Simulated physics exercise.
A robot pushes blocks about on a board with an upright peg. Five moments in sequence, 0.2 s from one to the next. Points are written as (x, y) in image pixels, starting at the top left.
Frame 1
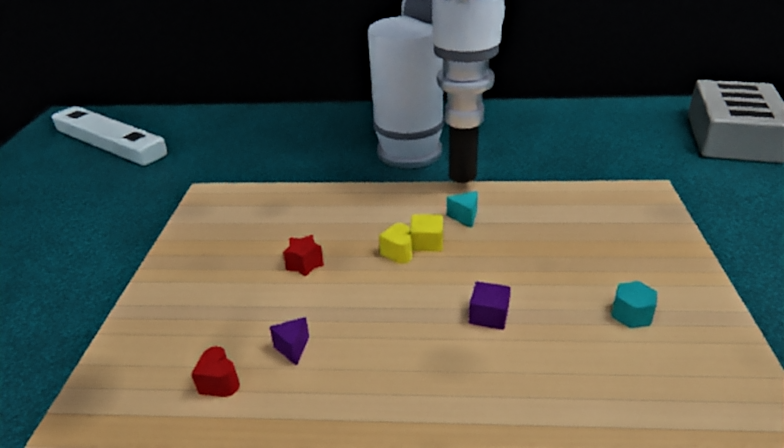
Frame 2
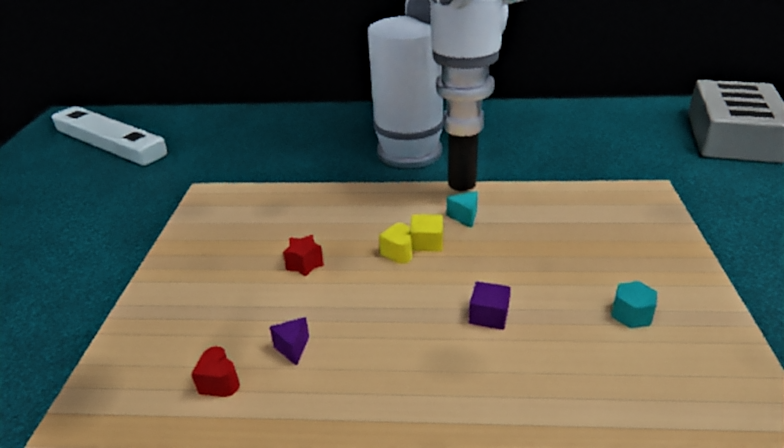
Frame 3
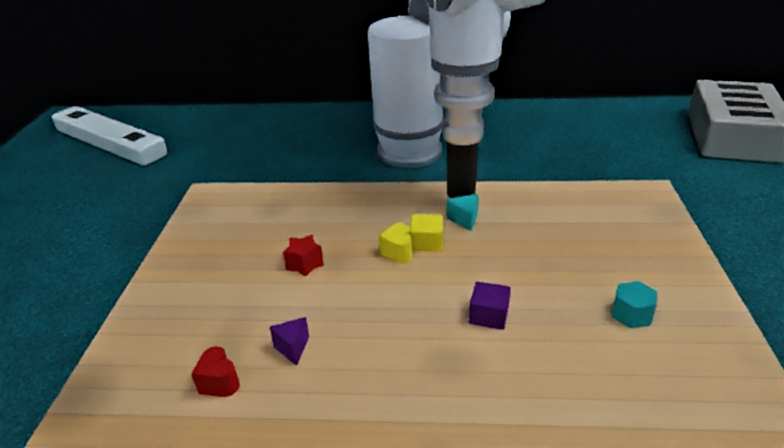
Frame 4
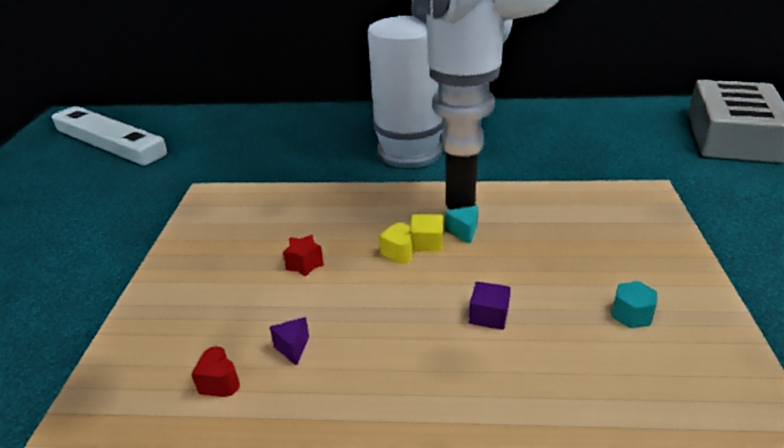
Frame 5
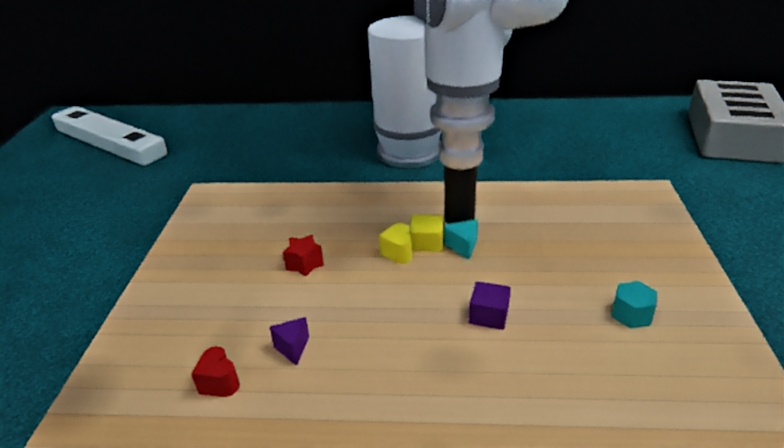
A white and grey robot arm with a black peg stands at the far edge of a pale wooden board, seen from a fixed, raised view facing it. Red, purple, yellow and turquoise blocks lie scattered across the board, two yellow ones together near the peg. The peg moves slightly toward the viewer, pushing the turquoise triangle forward beside the yellow square, while the other blocks stay still.
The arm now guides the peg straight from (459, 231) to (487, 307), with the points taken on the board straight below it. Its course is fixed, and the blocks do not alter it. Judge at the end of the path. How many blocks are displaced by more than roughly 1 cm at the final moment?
The count is two.
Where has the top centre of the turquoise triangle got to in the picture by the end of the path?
My best guess is (463, 300).
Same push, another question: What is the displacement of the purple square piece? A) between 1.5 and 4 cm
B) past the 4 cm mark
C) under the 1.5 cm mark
The correct letter is A.
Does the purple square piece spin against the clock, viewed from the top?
Yes - that is the case.
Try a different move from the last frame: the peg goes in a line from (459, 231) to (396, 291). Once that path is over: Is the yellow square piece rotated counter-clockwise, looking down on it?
Going by the path, no.
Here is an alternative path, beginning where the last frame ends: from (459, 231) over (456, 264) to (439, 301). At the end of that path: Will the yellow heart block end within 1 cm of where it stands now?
In short: Yes.
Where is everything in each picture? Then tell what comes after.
The first picture shows peg's lower end at (463, 176); yellow square piece at (427, 223); turquoise triangle at (466, 199); purple square piece at (491, 294).
The second picture shows peg at (462, 184); blocks still.
The third picture shows peg at (461, 193); turquoise triangle at (466, 201).
The fourth picture shows peg at (460, 205); turquoise triangle at (465, 214).
The fifth picture shows peg at (459, 218); yellow square piece at (427, 223); turquoise triangle at (464, 228); purple square piece at (491, 294).
The first path, step by step. One third of the way, peg at (468, 241); turquoise triangle at (468, 252), turned 20° clockwise.
Two thirds of the way, peg at (477, 266); turquoise triangle at (472, 279), turned 45° clockwise; purple square piece at (492, 300), turned 15° anticlockwise.
At the end, peg at (488, 294); yellow square piece still; turquoise triangle at (463, 300), turned 55° clockwise; purple square piece at (495, 317), turned 50° anticlockwise.
